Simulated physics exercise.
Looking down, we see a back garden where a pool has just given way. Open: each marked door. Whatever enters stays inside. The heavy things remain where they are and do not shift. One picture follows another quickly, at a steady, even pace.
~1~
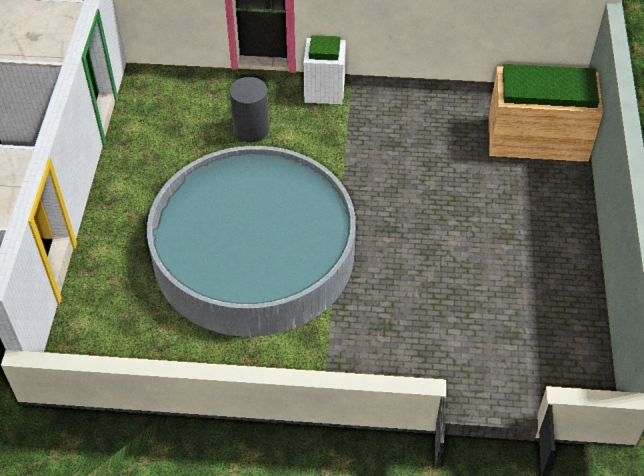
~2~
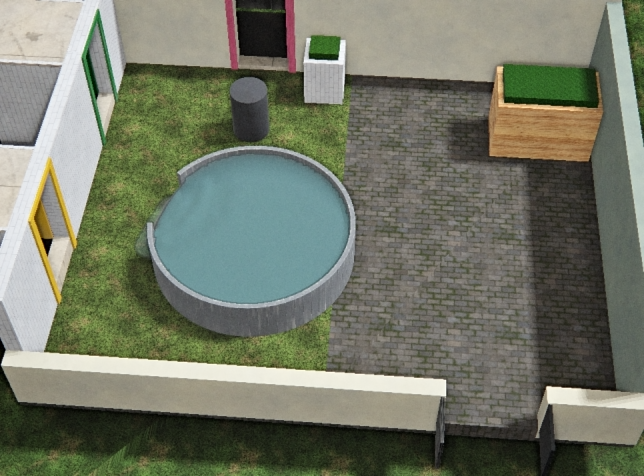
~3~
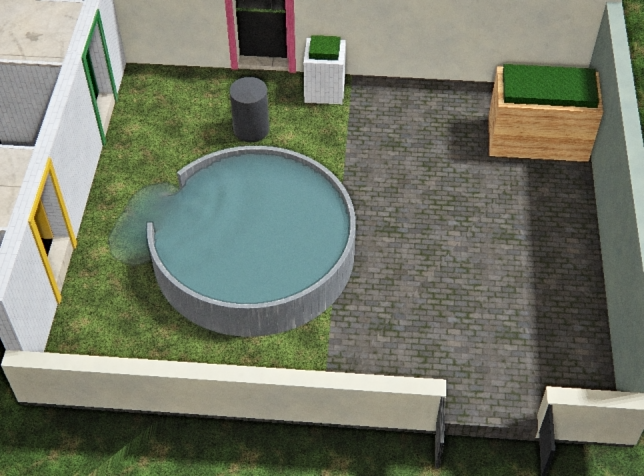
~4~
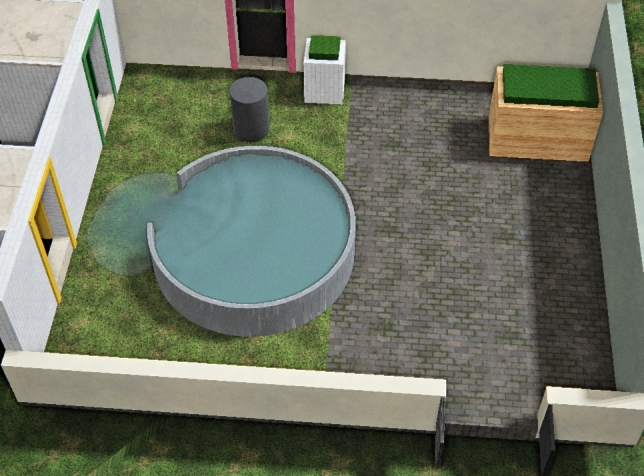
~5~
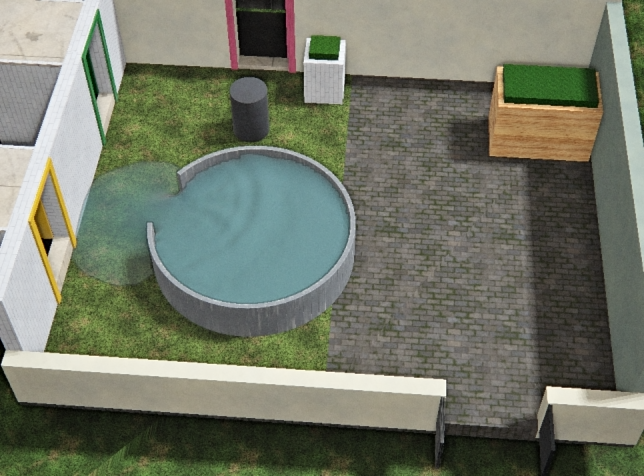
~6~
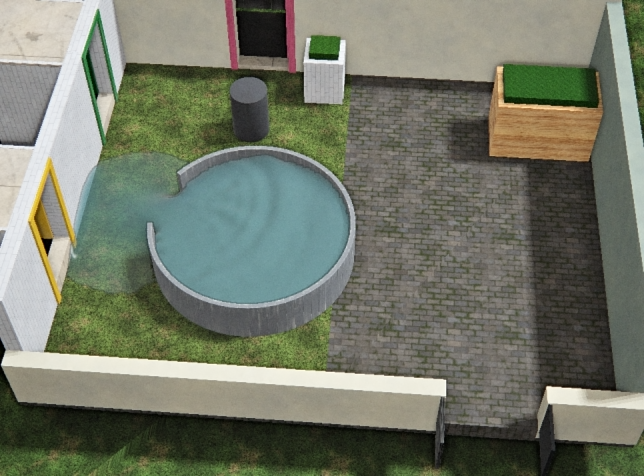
At the start, a round grey pool full of still water sits on the grass of a walled garden beside a paved area. A gap opens in its left side and water pours out, fanning across the grass to the wall with the yellow-framed doorway while ripples cross the pool.
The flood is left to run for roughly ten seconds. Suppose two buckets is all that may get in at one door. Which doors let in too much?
My prediction: Green door: Up to two buckets; yellow door: Up to two buckets; pink door: Above two buckets.
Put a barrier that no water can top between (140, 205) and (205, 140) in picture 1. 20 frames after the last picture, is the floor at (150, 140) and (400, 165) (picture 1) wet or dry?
First point soaked, second point spared.
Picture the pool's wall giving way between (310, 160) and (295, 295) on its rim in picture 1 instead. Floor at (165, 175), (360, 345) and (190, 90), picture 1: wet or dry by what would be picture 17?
Sequence of results: Missed by the flood, reached by the flood, missed by the flood.
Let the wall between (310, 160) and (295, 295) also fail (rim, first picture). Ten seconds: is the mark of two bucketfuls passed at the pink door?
Well, it turns out the pink door comes up short.
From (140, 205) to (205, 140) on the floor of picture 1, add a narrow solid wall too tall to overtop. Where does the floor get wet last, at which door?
That would be the one in pink.
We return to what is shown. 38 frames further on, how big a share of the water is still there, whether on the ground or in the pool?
About 100 per cent.
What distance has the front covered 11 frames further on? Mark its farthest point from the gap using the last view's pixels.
Farthest reach: About (126, 68).
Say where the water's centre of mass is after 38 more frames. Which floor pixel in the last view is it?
The water's middle lies around (220, 222).
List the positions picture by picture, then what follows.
The round pool at (252, 225) is whole and still, in the first picture.
Water pours out at (165, 218) and has run to (145, 253), in the second picture.
Water pours out at (166, 220) and has run to (117, 251), in the third picture.
The front is at (113, 193), out from the gap at (166, 220), in the fourth picture.
Water pours out at (166, 219) and has run to (92, 186), in the fifth picture.
The front is at (98, 167), out from the gap at (165, 219), in the sixth picture.
A moment on, water covers 10 % of the floor; the green door wet at the sill, nothing in, the yellow door wet at the sill, nothing in, the pink door not reached.
Next, water covers 20 % of the floor; the green door wet at the sill, nothing in, the yellow door wet at the sill, nothing in, the pink door not reached.
Then, water covers 35 % of the floor; the green door wet at the sill, nothing in, the yellow door wet at the sill, nothing in, the pink door wet at the sill, nothing in.
Later, water covers 60 % of the floor; the green door wet at the sill, nothing in, the yellow door wet at the sill, nothing in, the pink door over two buckets in.
In the end, water covers 100 % of the floor; the green door wet at the sill, nothing in, the yellow door wet at the sill, nothing in, the pink door far over two buckets in.
